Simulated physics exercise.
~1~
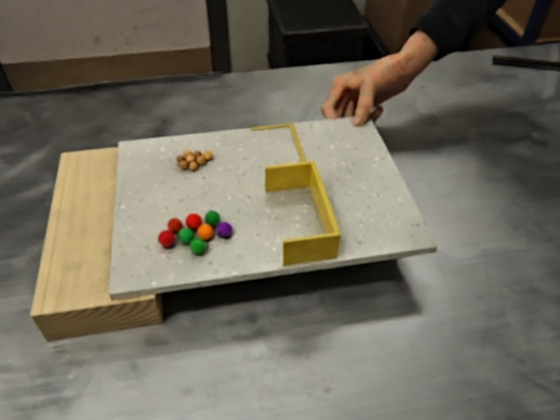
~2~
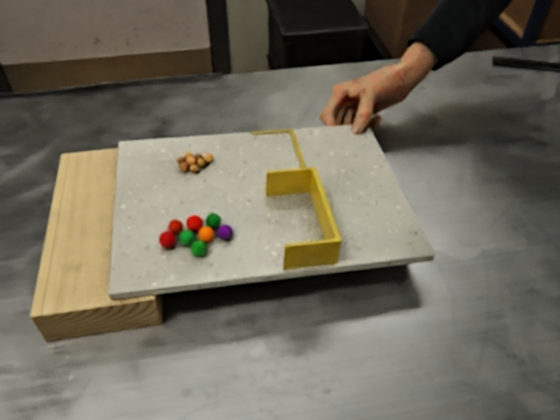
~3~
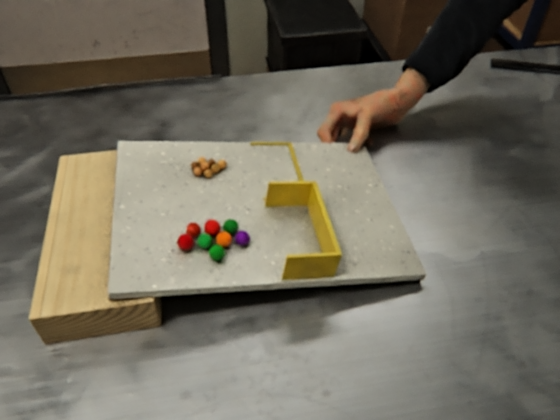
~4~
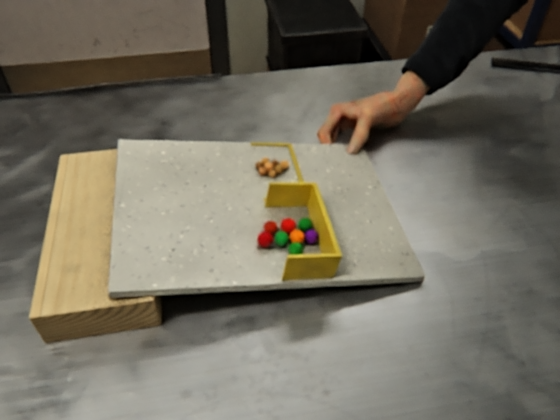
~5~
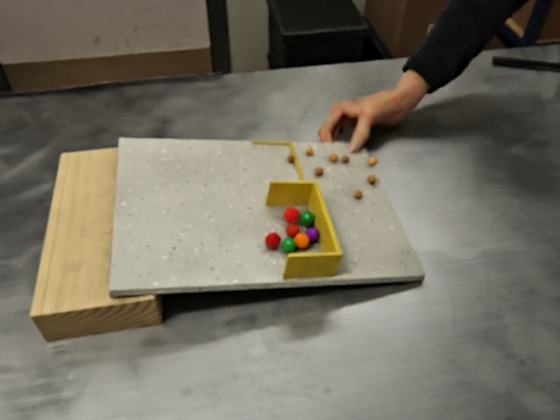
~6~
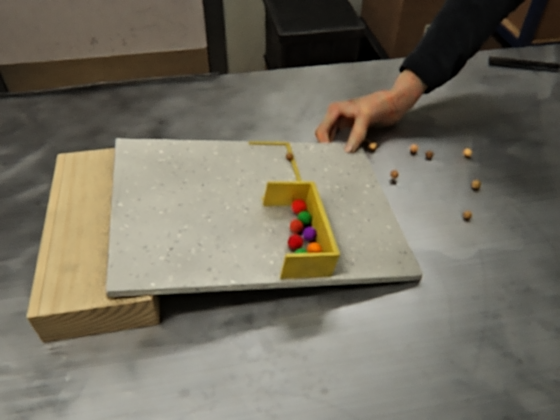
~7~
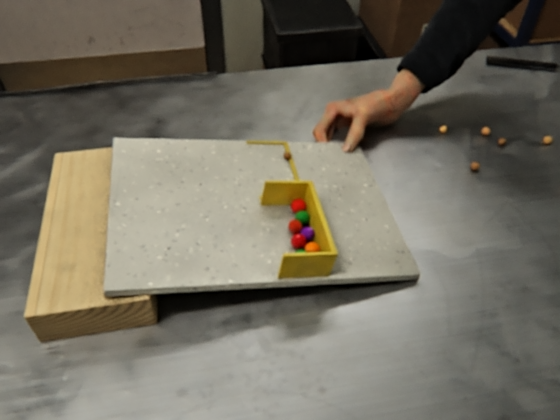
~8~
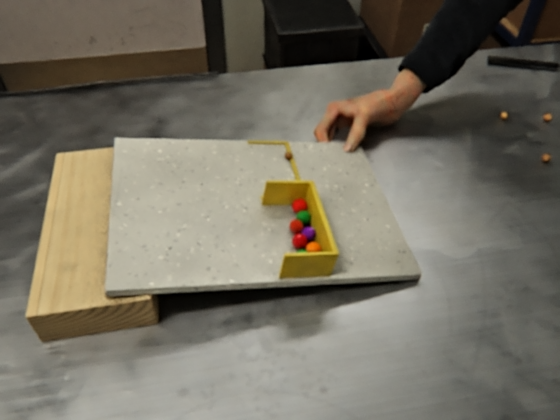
A hand lowers the raised right end of a speckled board resting on a wooden block, and two groups of small balls roll right; the nearer, colourful group gathers inside its yellow barrier, while most of the farther, brown group passes its barrier and rolls away across the table.
